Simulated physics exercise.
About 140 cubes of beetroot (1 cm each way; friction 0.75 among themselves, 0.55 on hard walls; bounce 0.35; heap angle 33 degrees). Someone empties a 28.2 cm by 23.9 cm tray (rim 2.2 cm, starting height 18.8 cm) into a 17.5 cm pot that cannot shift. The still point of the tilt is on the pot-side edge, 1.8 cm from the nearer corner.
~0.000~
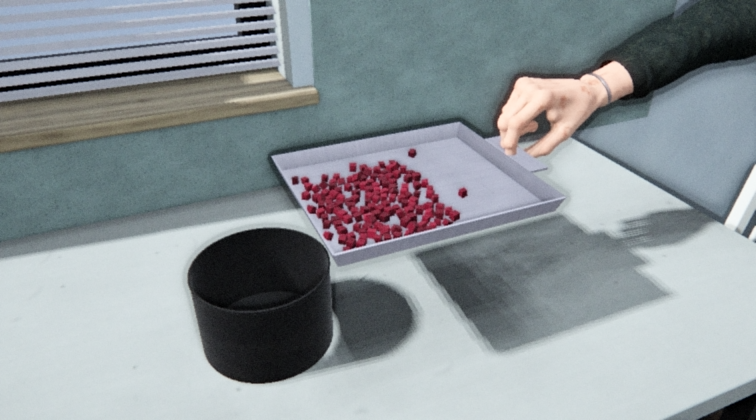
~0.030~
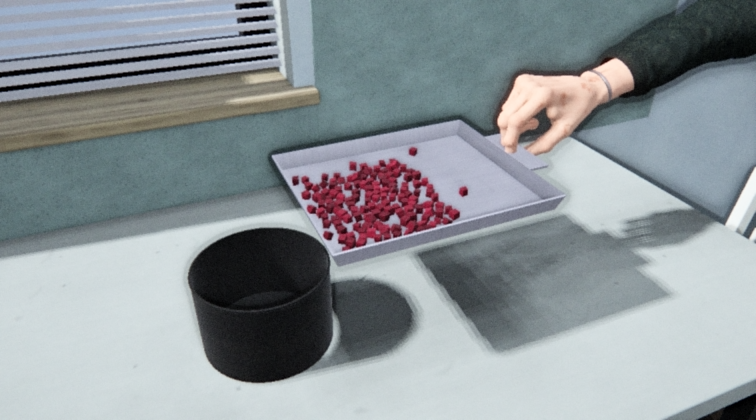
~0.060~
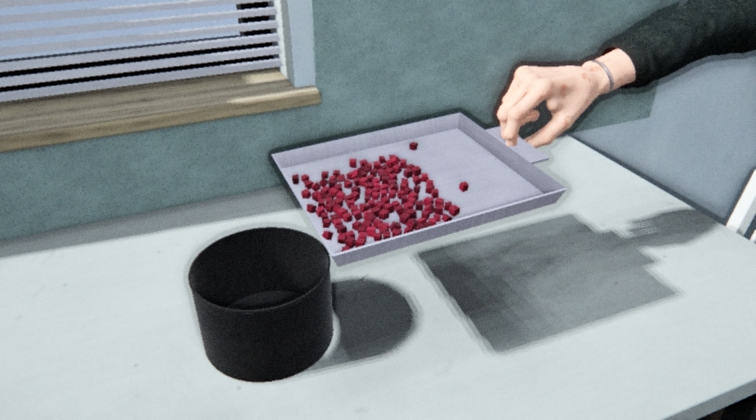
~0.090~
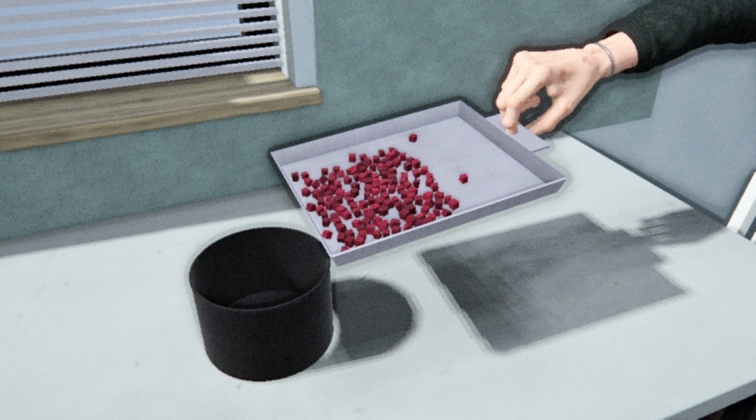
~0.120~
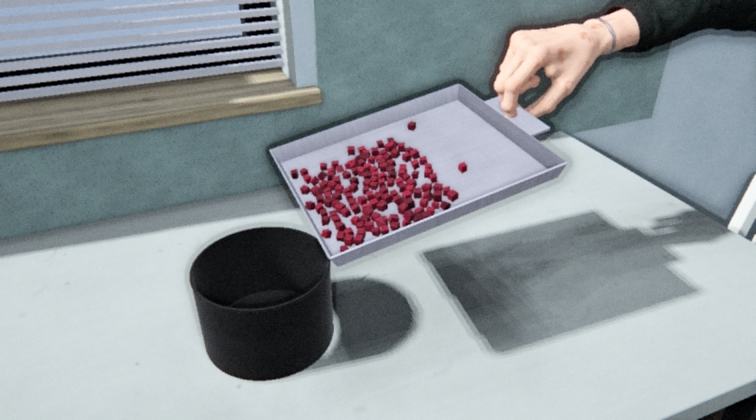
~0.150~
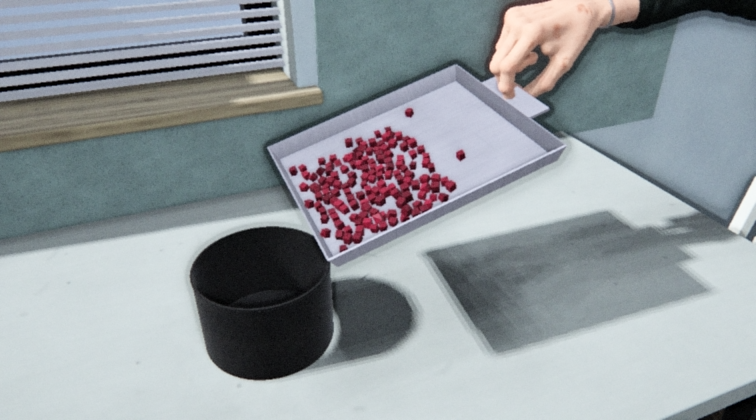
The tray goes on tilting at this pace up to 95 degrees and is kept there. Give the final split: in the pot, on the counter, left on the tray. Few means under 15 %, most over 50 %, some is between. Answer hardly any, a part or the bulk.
Pot: A part, counter: The bulk, tray: Hardly any.
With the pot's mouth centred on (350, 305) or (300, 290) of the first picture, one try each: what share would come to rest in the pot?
About 30 and 65 per cent.
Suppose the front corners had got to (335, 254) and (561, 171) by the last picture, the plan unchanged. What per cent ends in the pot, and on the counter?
Pot 0, counter 100.
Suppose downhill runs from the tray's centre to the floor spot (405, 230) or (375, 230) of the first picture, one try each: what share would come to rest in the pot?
Some 0 and 0 per cent.
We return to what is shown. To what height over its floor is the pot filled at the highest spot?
About 1.5 cm.
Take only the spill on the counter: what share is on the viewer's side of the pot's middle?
Roughly 90 per cent.
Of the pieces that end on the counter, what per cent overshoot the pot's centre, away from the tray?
About 90 per cent.
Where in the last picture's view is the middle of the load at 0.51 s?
Near (296, 203).
After 0.37 s, tilt 57 degrees; the tray holds 100 %, the pot 0 %.
After 0.51 s, tilt 83 degrees; the tray holds 100 %, the pot 0 %.
After 0.78 s, tilt 95 degrees; the tray holds 5 %, the pot 25 %.
At rest (2.1 s), pot 30 %, counter 70 %, tray 0 %.
